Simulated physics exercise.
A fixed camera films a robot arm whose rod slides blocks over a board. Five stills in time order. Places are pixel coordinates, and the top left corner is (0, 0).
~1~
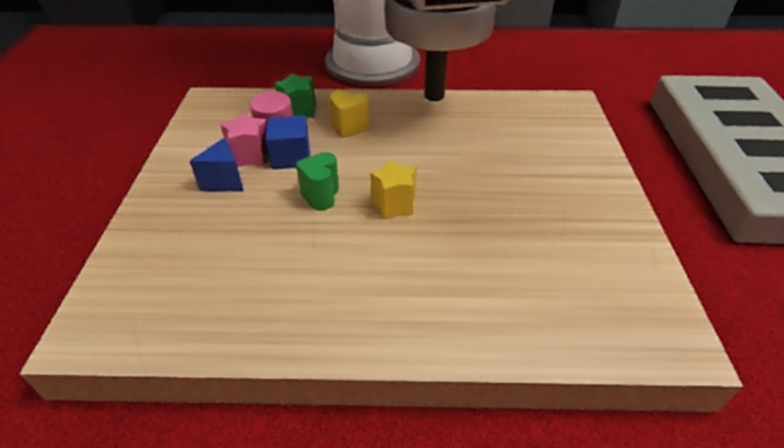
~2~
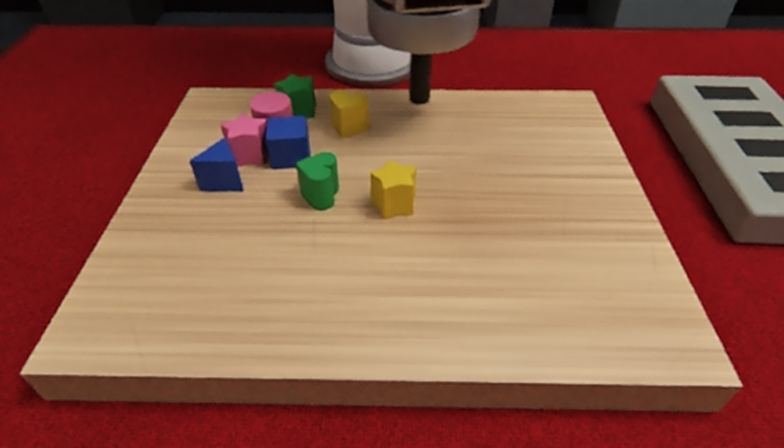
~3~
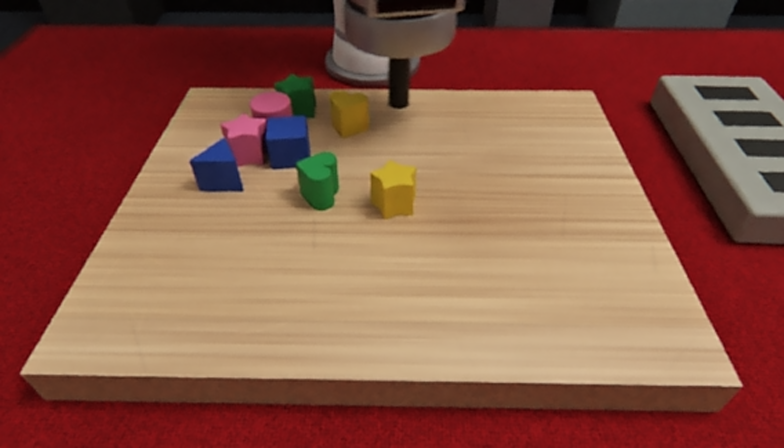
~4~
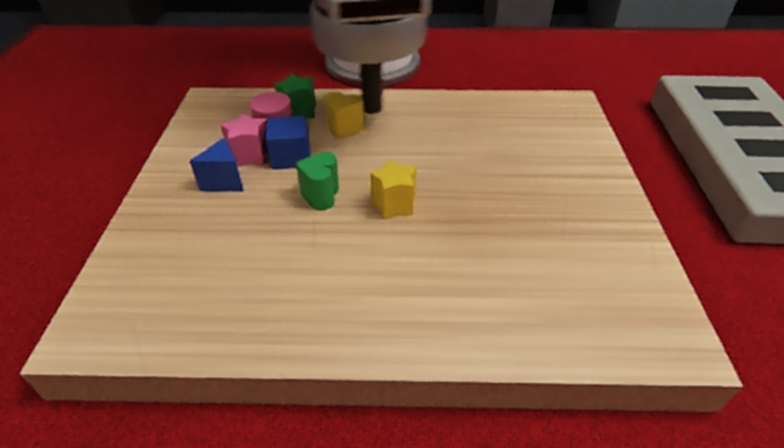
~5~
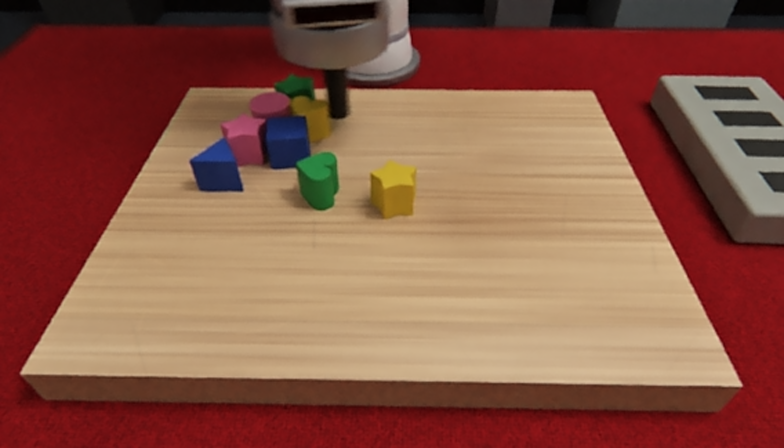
The footage shows colored blocks clustered toward the back left of a wooden board as a robotic arm's dark rod moves left along the far edge, then pushes a yellow block left toward the green star-shaped and blue blocks.
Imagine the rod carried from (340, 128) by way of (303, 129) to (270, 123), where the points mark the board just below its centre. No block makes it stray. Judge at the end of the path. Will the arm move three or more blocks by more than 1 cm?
My answer is no.
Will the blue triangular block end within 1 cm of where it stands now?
Yes, it checks out.
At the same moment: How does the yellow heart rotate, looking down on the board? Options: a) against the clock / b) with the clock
That would be a.
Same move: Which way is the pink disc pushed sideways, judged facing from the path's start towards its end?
Moves left.
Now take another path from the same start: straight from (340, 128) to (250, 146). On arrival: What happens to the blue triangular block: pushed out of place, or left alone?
It travels a centimetre or more.
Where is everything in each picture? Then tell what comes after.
The first picture shows rod tip (434, 97); block tops, blue triangular block (216, 152); pink star-shaped block (243, 125); pink disc (270, 101); green star-shaped block (295, 83); yellow heart (347, 98).
The second picture shows rod (419, 100); blocks unchanged.
The third picture shows rod (399, 104); blocks unchanged.
The fourth picture shows rod (372, 109); yellow heart (342, 99).
The fifth picture shows rod (339, 114); blue triangular block (216, 152); pink star-shaped block (243, 125); pink disc (270, 101); green star-shaped block (295, 83); yellow heart (307, 104).
What follows on the original path. Halfway along, rod (300, 115); pink disc (230, 101); yellow heart (267, 105).
At the end, rod (268, 109); blue triangular block in place; pink star-shaped block (238, 126), turned 20° anticlockwise; pink disc (195, 104); green star-shaped block (292, 82), turned 20° clockwise; yellow heart (236, 105), turned 30° anticlockwise.
